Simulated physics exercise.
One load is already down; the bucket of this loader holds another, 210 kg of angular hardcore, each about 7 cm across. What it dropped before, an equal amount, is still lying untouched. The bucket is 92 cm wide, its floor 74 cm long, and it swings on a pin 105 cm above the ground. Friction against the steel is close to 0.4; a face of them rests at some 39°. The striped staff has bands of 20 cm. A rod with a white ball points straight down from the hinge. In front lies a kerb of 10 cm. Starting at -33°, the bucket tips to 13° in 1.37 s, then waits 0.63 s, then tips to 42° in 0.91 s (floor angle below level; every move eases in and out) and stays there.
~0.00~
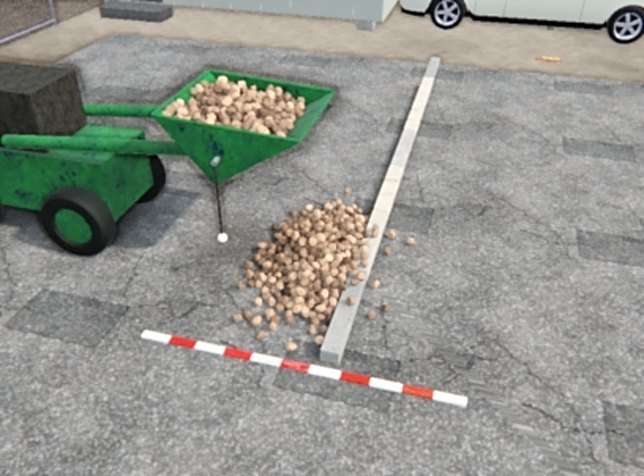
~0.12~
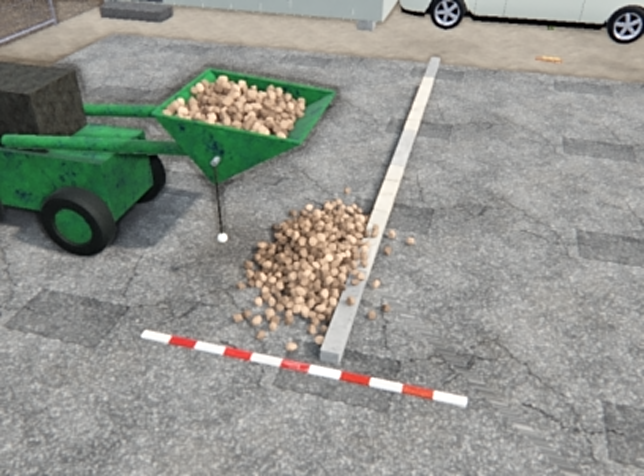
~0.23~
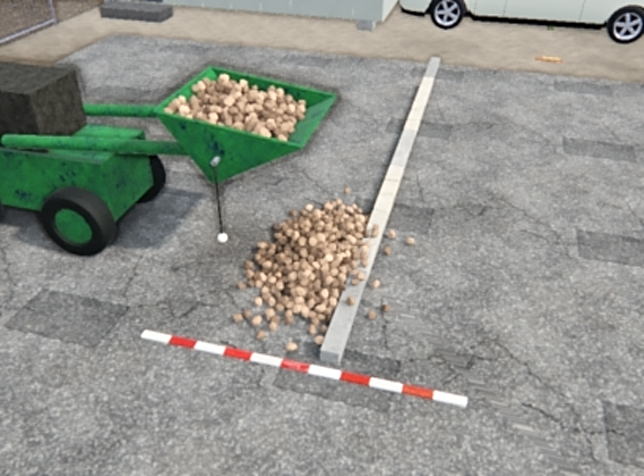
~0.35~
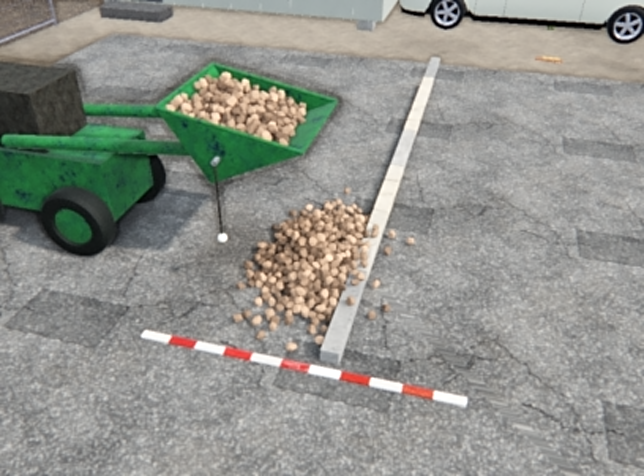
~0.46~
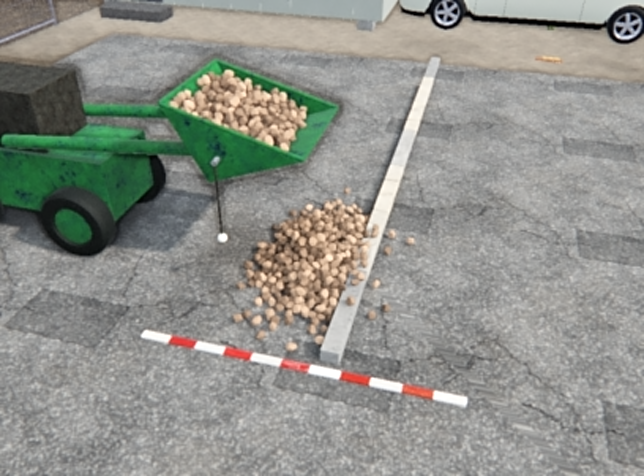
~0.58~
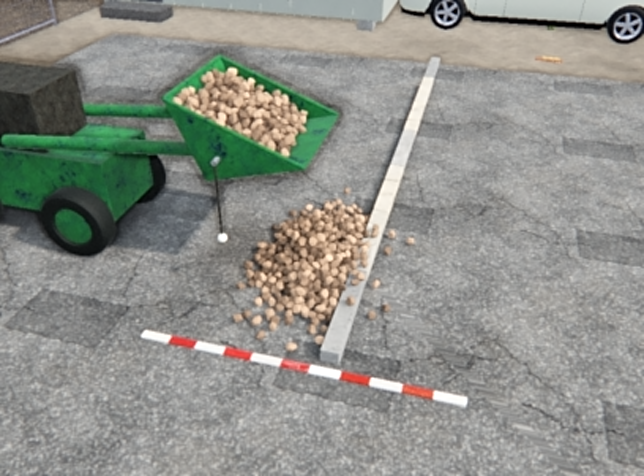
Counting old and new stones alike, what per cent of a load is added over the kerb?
Close to 10 parts in a hundred.
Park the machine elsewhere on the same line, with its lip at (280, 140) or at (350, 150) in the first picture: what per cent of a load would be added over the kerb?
About 0 and 65 per cent.
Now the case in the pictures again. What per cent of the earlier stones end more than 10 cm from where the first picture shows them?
Roughly 5 per cent of them.
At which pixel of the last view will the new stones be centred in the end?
Around (324, 243).
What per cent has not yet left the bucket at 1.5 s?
Roughly 100 per cent is still inside.
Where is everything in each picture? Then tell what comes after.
Lip at (299, 142), floor tilted -33°, highest stones at (217, 90). The earlier load is highest near (310, 246), 24 cm above ground level, 99 % on this side of the kerb, 1 % over the kerb, in the first frame.
The bucket is at -32°, its lip at (300, 143); the top of the load is at (217, 89); the stones move at 0.1 m/s on average, in the second frame.
Lip at (301, 147), floor tilted -29°, highest stones at (213, 85); the stones move at 0.1 m/s on average, in the third frame.
The bucket is at -26°, its lip at (302, 153); the top of the load is at (215, 83); the stones move at 0.1 m/s on average, in the fourth frame.
The bucket is at -21°, its lip at (304, 160); the top of the load is at (218, 80); the stones move at 0.2 m/s on average, in the fifth frame.
Lip at (304, 168), floor tilted -15°, highest stones at (218, 79); the stones move at 0.2 m/s on average, in the sixth frame.
After 1.0 s the floor is at 6°; in per cent of one load, 100 in the bucket, 99 on this side of the kerb, 1 over the kerb; the foremost stones are at (383, 266).
After 1.5 s the floor is at 13°; in per cent of one load, 99 in the bucket, 100 on this side of the kerb, 1 over the kerb; the foremost stones are at (383, 266).
After 3.4 s the floor is at 42°; in per cent of one load, 0 in the bucket, 195 on this side of the kerb, 5 over the kerb; the foremost stones are at (401, 270).
After 5.8 s the floor is at 42°; in per cent of one load, 0 in the bucket, 189 on this side of the kerb, 12 over the kerb; the foremost stones are at (426, 279). Net gain over the kerb, 10.
